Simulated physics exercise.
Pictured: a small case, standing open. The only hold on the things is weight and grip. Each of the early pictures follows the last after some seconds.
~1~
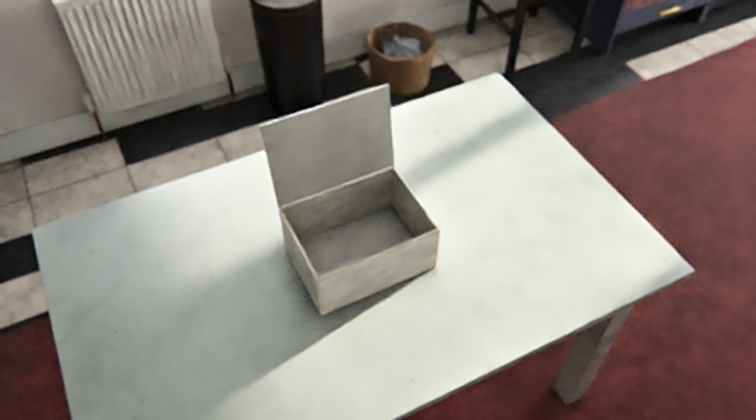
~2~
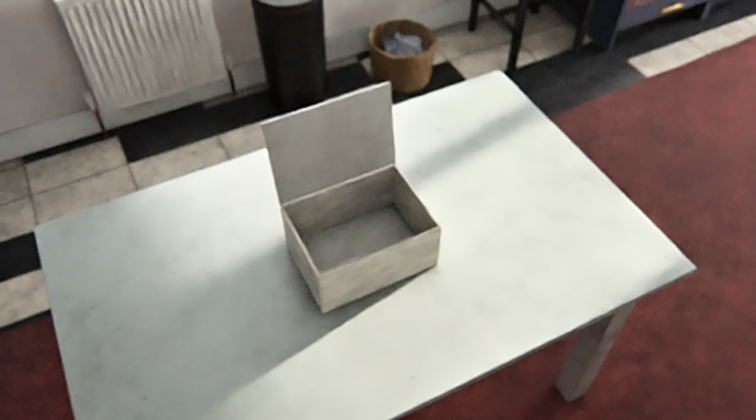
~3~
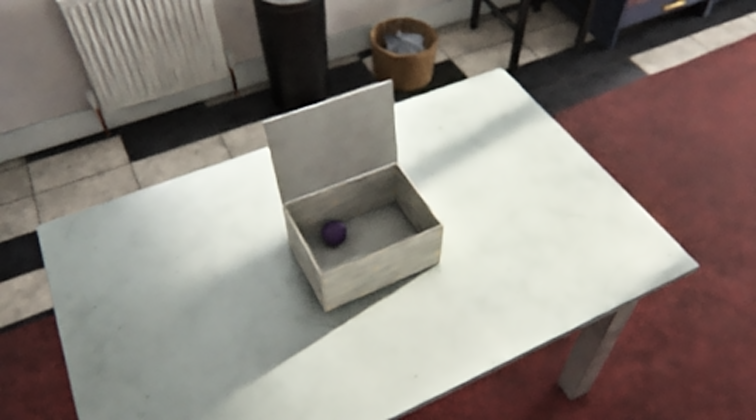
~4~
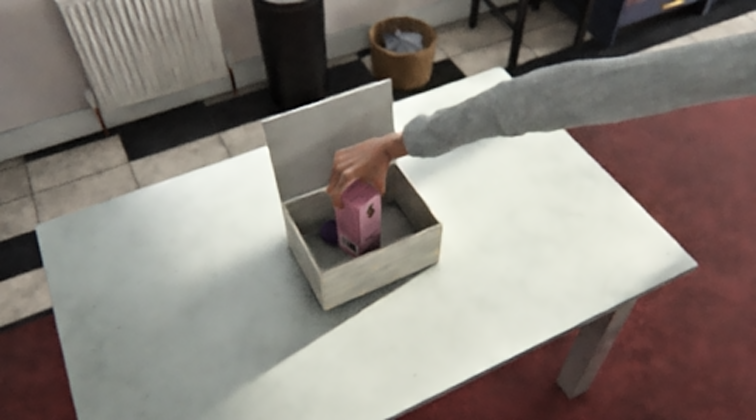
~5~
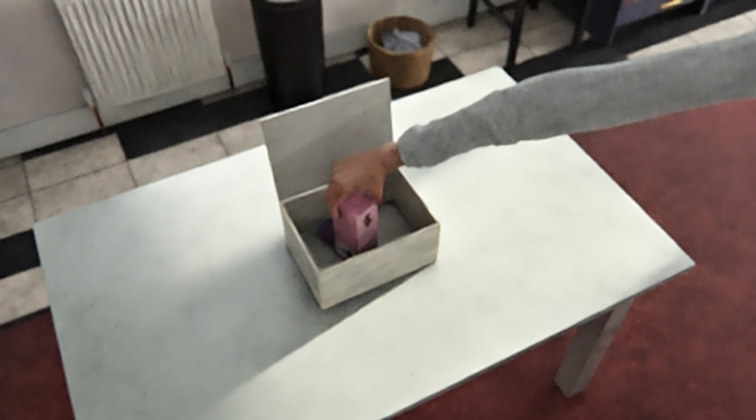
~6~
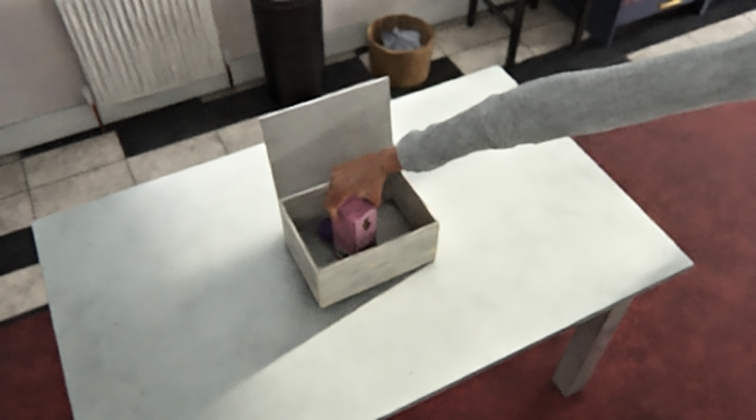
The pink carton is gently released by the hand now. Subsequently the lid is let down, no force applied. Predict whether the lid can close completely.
Ah, the box isn't closed after all.
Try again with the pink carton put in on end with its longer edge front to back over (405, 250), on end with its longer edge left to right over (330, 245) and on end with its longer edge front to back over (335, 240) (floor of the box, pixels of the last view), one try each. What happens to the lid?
Well, the first try leaves the lid standing open, the second leaves it standing open, and the third leaves it lying shut.
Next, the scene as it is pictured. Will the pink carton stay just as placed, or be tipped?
Simply put, it remains unturned.
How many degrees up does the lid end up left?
I'd say roughly 35 degrees above the rim.
Then, 1.40 s after the last picture, lid 72° above the rim.
Then, 2.10 s after the last picture, lid 35° above the rim.
At rest, lid 36° above the rim; both in place. Seen from the same camera at the end, pink carton near (354, 232).
